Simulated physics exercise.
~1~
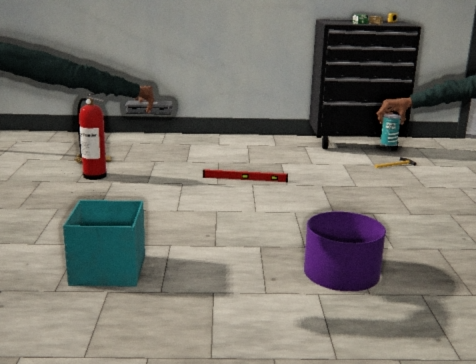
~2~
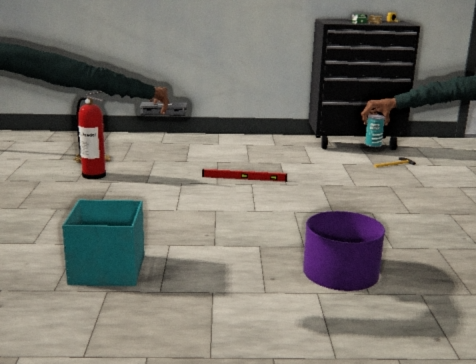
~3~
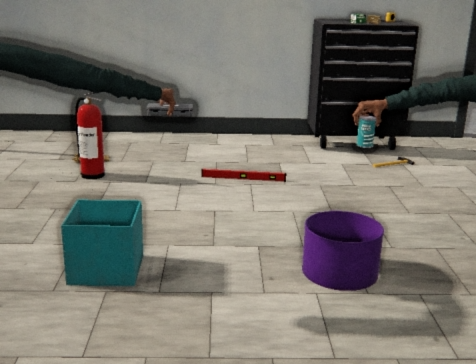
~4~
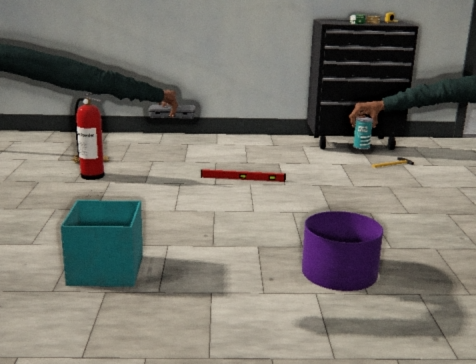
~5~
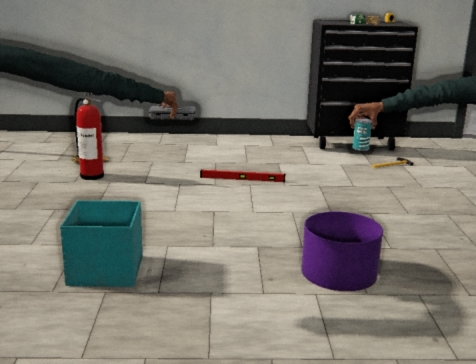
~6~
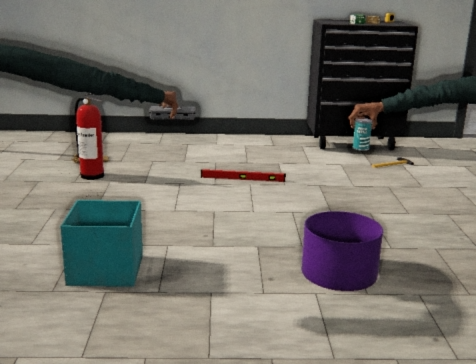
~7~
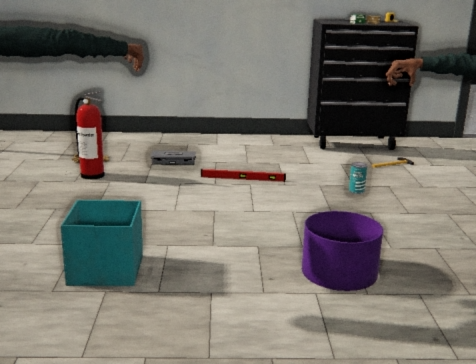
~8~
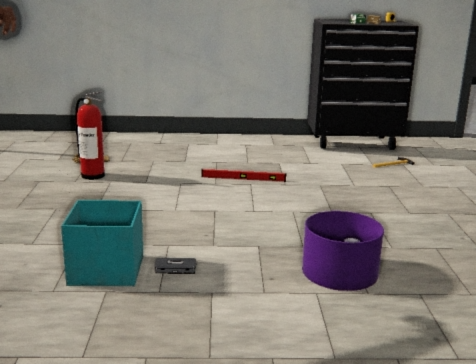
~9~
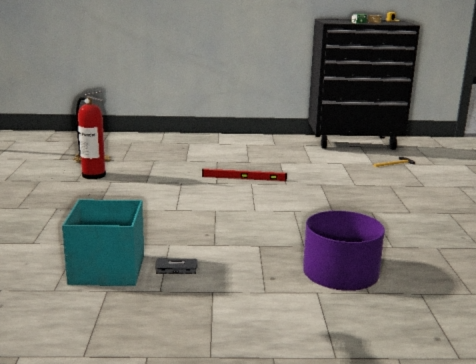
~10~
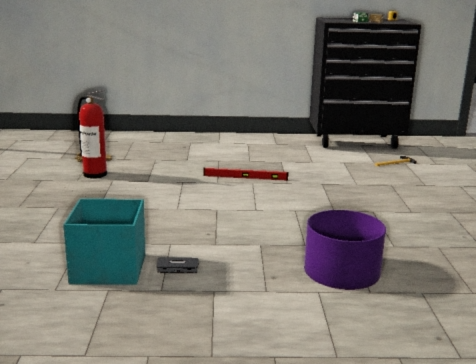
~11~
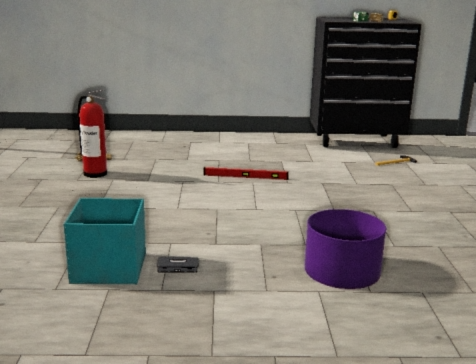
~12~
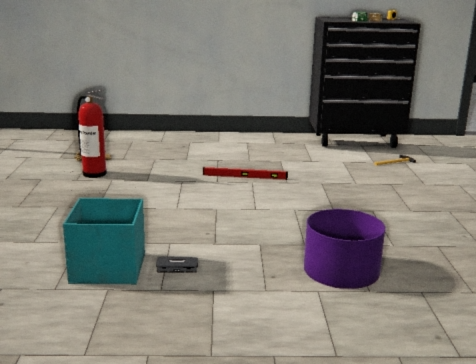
At first, two hands reach in from opposite sides of a room with a tiled floor, the left holding a grey case and the right a turquoise tin. Below stand an open teal crate and a purple bin, with a red fire extinguisher, a red level and a dark tool chest behind. The case shifts slightly right and the tin slightly left, then both hold still. Next, the hands let go and draw back as both objects fall. The tin drops into the purple bin, while the case misses the crate and ends up resting on the floor beside it.
